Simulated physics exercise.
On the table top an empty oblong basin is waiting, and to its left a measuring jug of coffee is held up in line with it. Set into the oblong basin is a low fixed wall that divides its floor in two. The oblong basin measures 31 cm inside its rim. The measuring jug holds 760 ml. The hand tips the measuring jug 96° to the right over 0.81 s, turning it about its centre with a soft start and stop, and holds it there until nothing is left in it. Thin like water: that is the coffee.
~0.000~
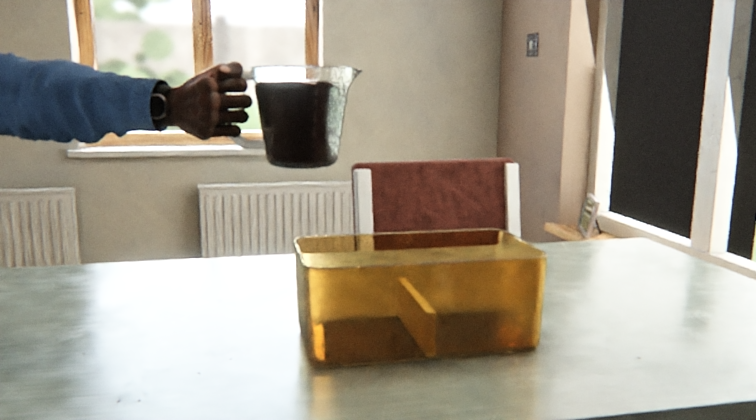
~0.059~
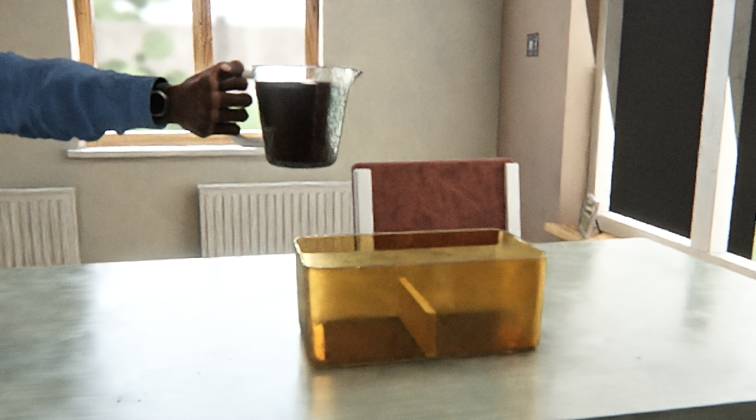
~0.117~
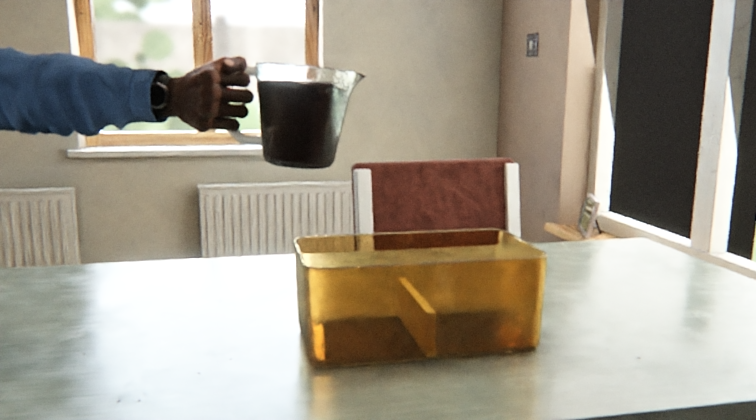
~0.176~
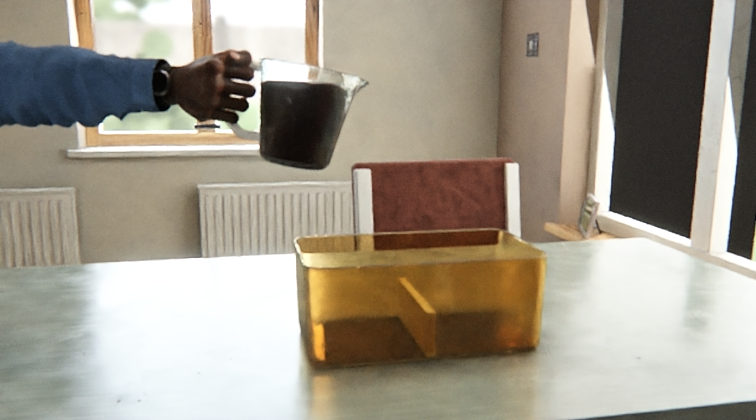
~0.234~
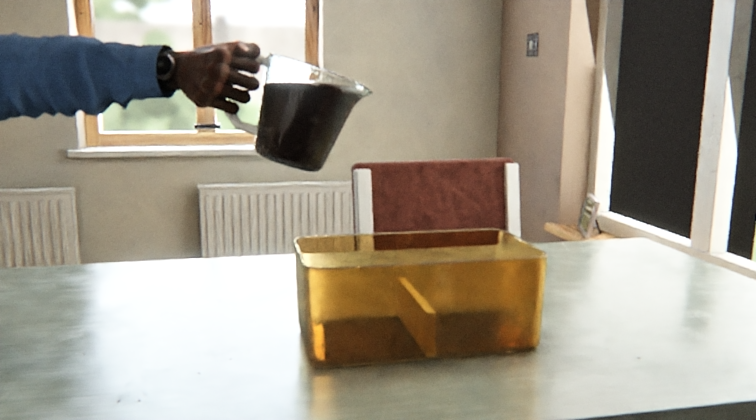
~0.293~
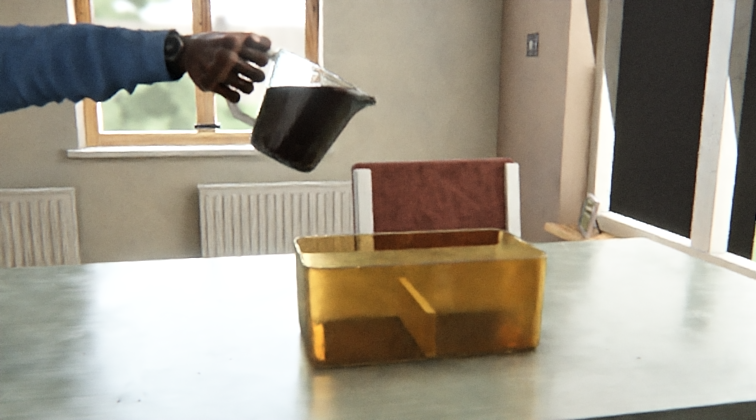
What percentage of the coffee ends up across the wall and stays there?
About 54 per cent.
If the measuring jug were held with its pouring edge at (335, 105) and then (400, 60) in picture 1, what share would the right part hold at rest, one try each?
Result: 5 per cent, then 95 per cent.
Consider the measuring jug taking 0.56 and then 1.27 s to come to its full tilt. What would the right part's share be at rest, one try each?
About 45 %, then about 60 %.
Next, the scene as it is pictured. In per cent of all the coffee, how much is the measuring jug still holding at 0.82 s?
What remains is about 16 percent of it all.
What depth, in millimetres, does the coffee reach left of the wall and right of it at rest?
Roughly 14 mm on the left side and 18 mm on the right side.
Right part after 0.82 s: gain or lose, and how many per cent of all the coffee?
It ends up higher by roughly 9.
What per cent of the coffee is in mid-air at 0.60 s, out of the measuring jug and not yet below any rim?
Near 28 per cent of it all.
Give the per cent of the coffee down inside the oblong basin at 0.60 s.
I'd estimate some 14 percent of the liquid.
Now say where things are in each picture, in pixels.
In the first frame, it leans 0°; its right rim is at (362, 70); the coffee meets the walls at (255, 82) and (347, 83); the oblong basin's rim runs from (300, 253) to (524, 243); the wall's top is at (415, 295).
In the second frame, it leans 1°; its right rim is at (363, 71); the coffee meets the walls at (256, 82) and (347, 84).
In the third frame, it leans 5°; its right rim is at (366, 75); the coffee meets the walls at (258, 81) and (349, 85).
In the fourth frame, it leans 11°; its right rim is at (369, 82); the coffee meets the walls at (263, 81) and (354, 87).
In the fifth frame, it leans 18°; its right rim is at (373, 92); the coffee meets the walls at (265, 86) and (361, 89).
In the sixth frame, it leans 28°; its right rim is at (375, 104); the coffee meets the walls at (265, 95) and (369, 99); 1 per cent is over the edge.
After 0.60 s the tilt is 81° and 58 per cent is still to pour, 1 is left of the wall and 13 right of it.
After 0.82 s the tilt is 96° and 15 per cent is still to pour, 21 is left of the wall and 45 right of it.
After 1.06 s the tilt is 96° and 2 per cent is still to pour, 40 is left of the wall and 54 right of it.
After 1.31 s the tilt is 96° and 0 per cent is still to pour, 45 is left of the wall and 54 right of it.
In the end 45 per cent lies left of the wall, 54 right of it and 1 outside.
